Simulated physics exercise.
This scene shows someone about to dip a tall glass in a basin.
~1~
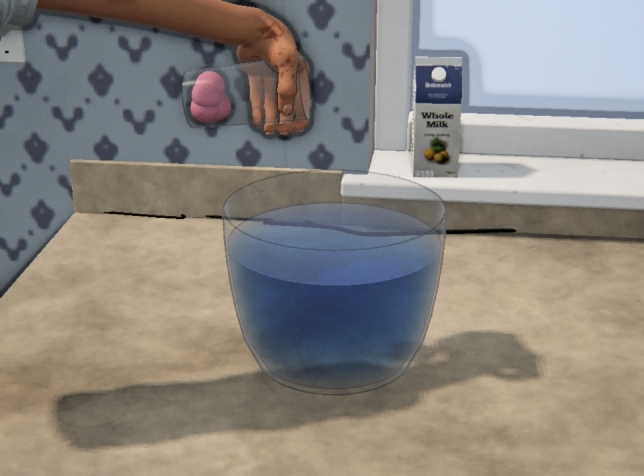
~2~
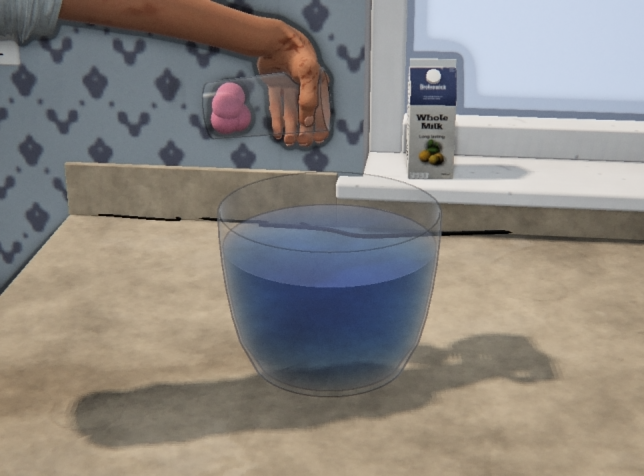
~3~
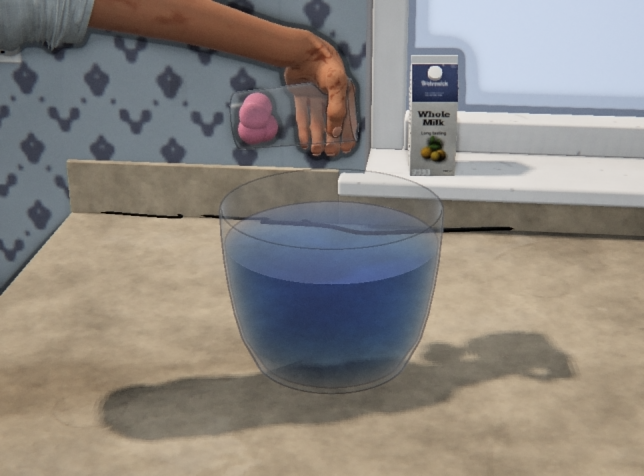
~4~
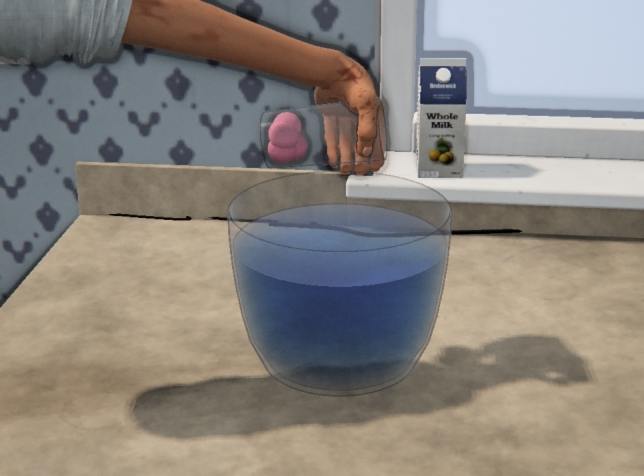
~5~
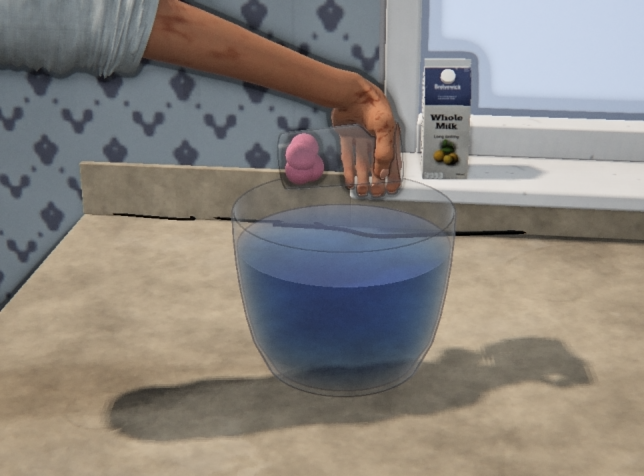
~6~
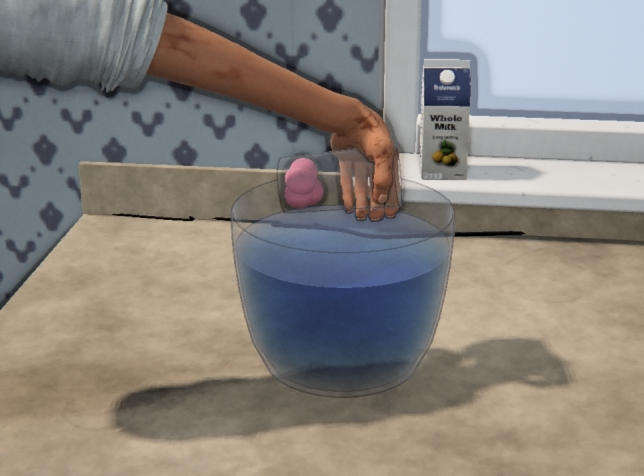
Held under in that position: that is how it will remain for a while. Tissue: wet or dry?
Wet.
Soon after, the tall glass enters the dyed water.
Later, dyed water pours in as the air escapes.
In the end, the tall glass is under, flooded, and the tissue is wet.
